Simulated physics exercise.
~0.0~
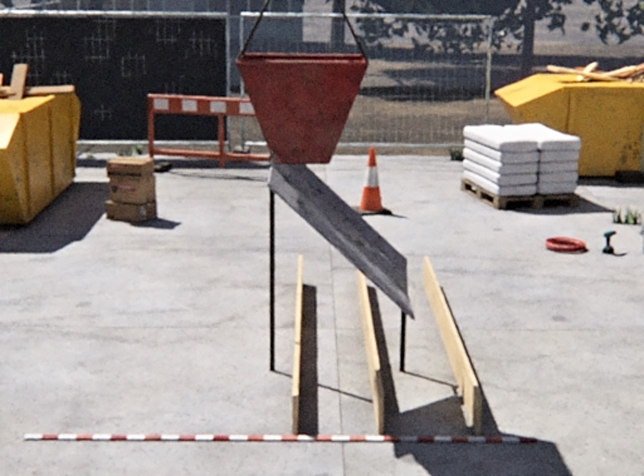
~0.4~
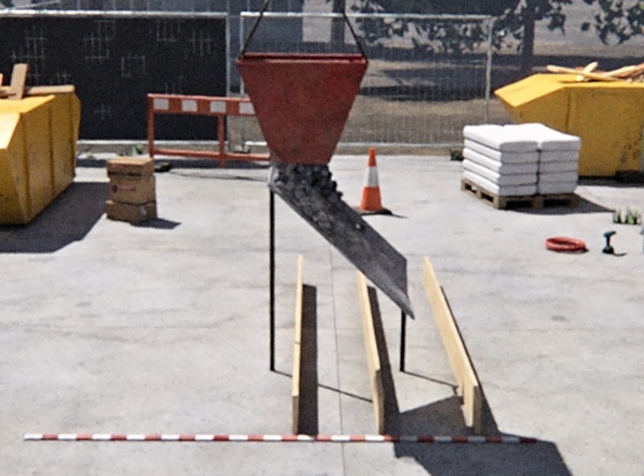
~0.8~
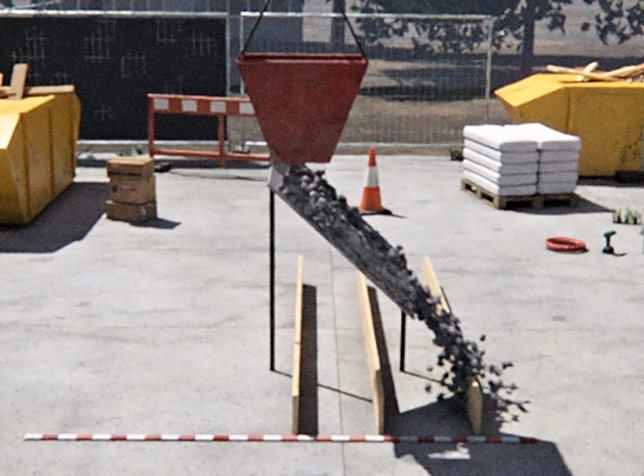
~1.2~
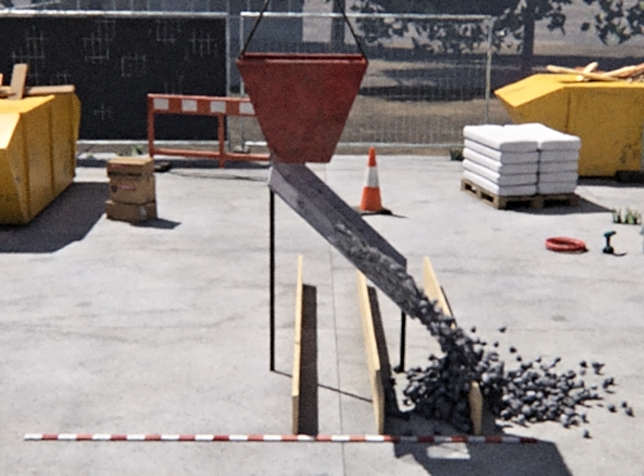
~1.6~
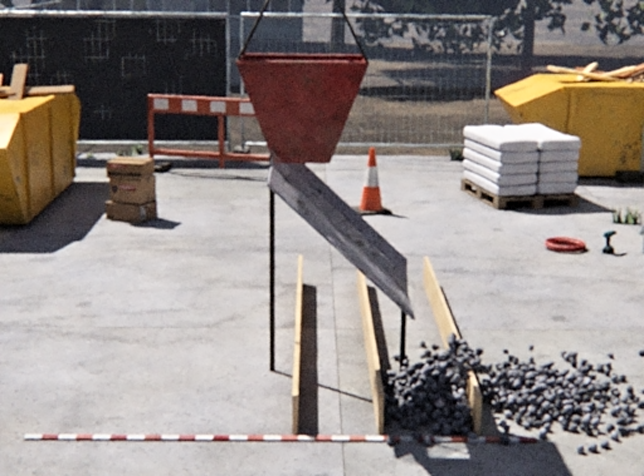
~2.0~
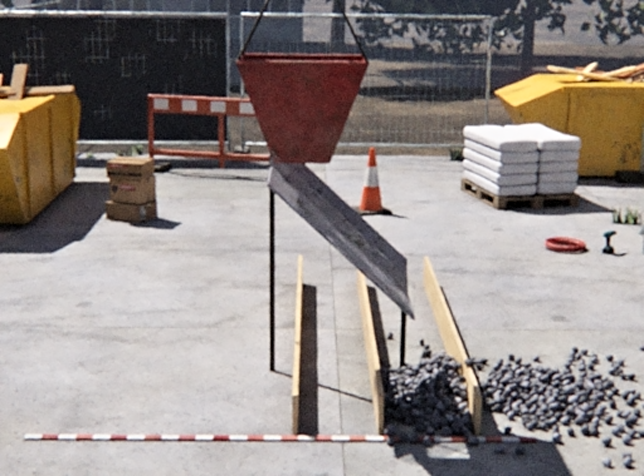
On a sunlit concrete yard seen from the side and slightly above, a red skip hangs still over a sloping grey steel chute on thin legs. Three wooden boards stand below, behind a red-and-white striped staff, with yellow containers, a traffic cone and stacked white sacks further back. Grey cobbles drop from the skip onto the chute and slide down to the right. They pour off its lower end around the right-hand board, some bouncing and rolling beyond it. The chute empties, leaving the stones split about evenly between the right bay and the open ground beyond, with the left bay empty.
